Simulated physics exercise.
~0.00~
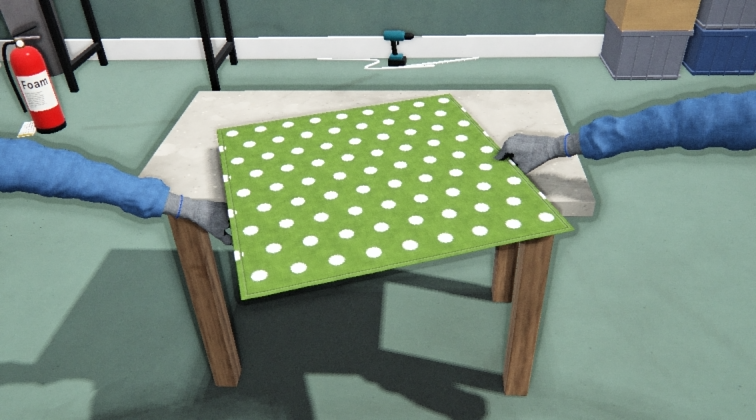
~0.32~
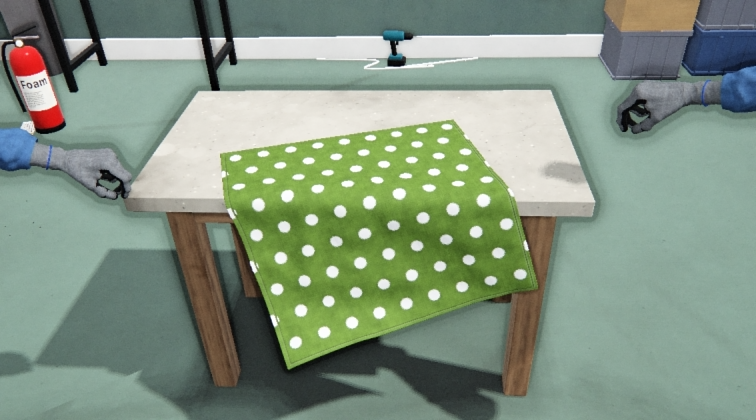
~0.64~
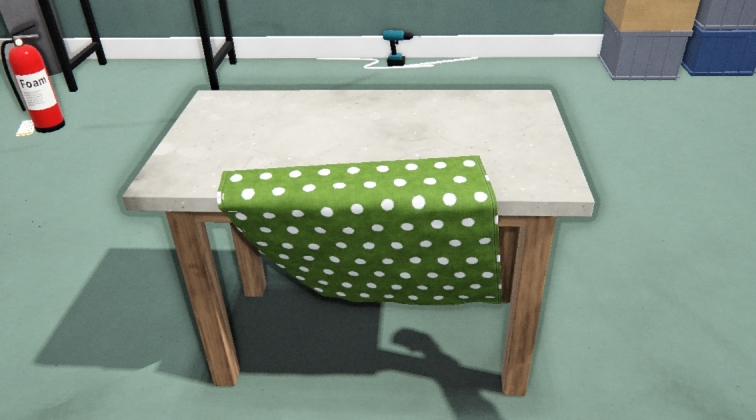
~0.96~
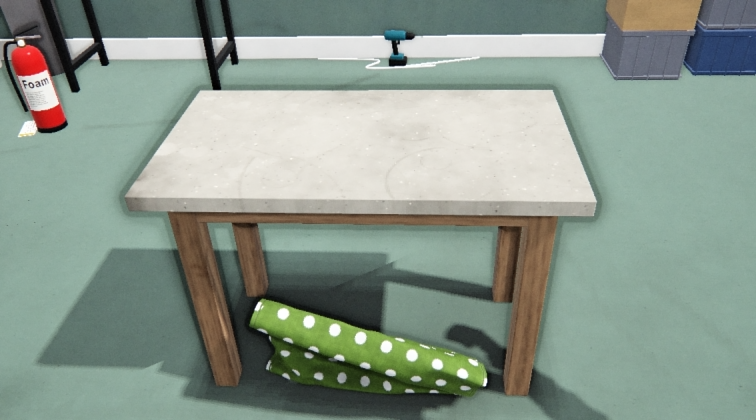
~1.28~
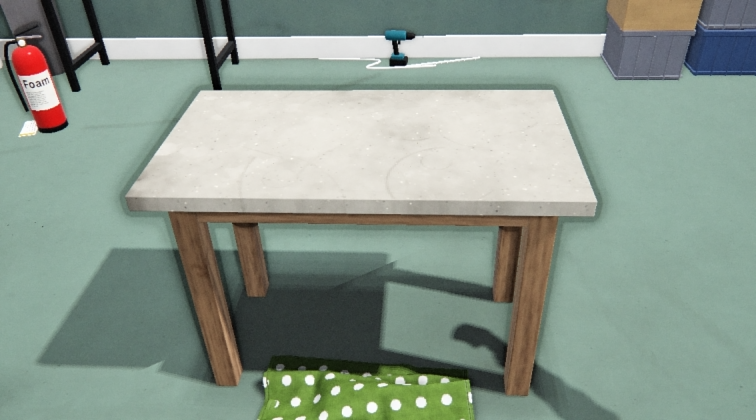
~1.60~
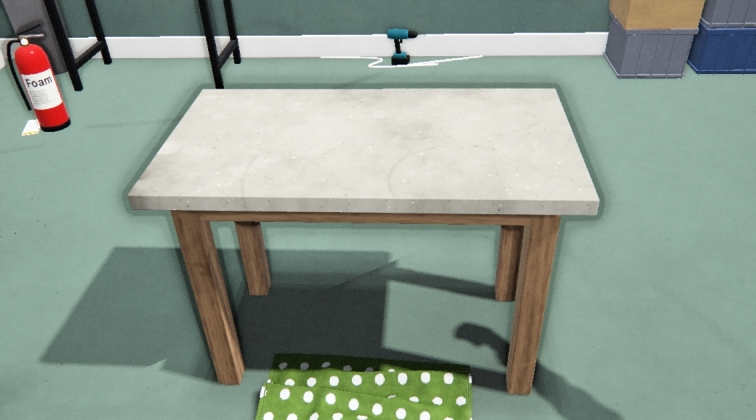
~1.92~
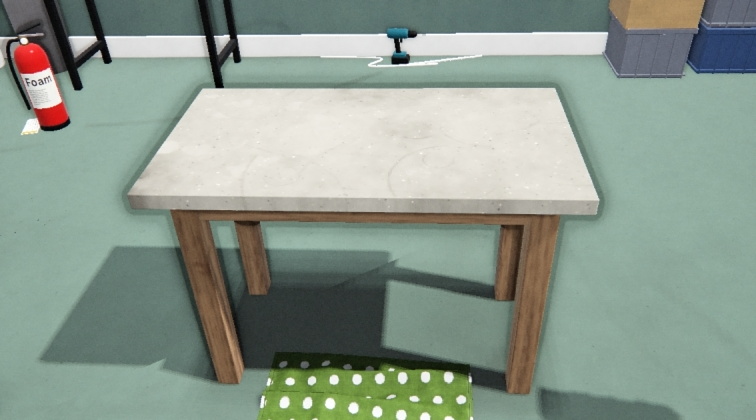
At the start, two gloved hands in blue sleeves hold a green cloth with white polka dots flat over the front edge of a workbench with a pale top and wooden legs. The hands let go and draw apart to either side, and the front of the cloth droops over the edge. With the hands gone from view, the cloth slides further forward until only a small part remains on top. It then slips off completely and drops, bunching up as it falls. It ends crumpled on the floor in front of the bench, leaving the top bare.
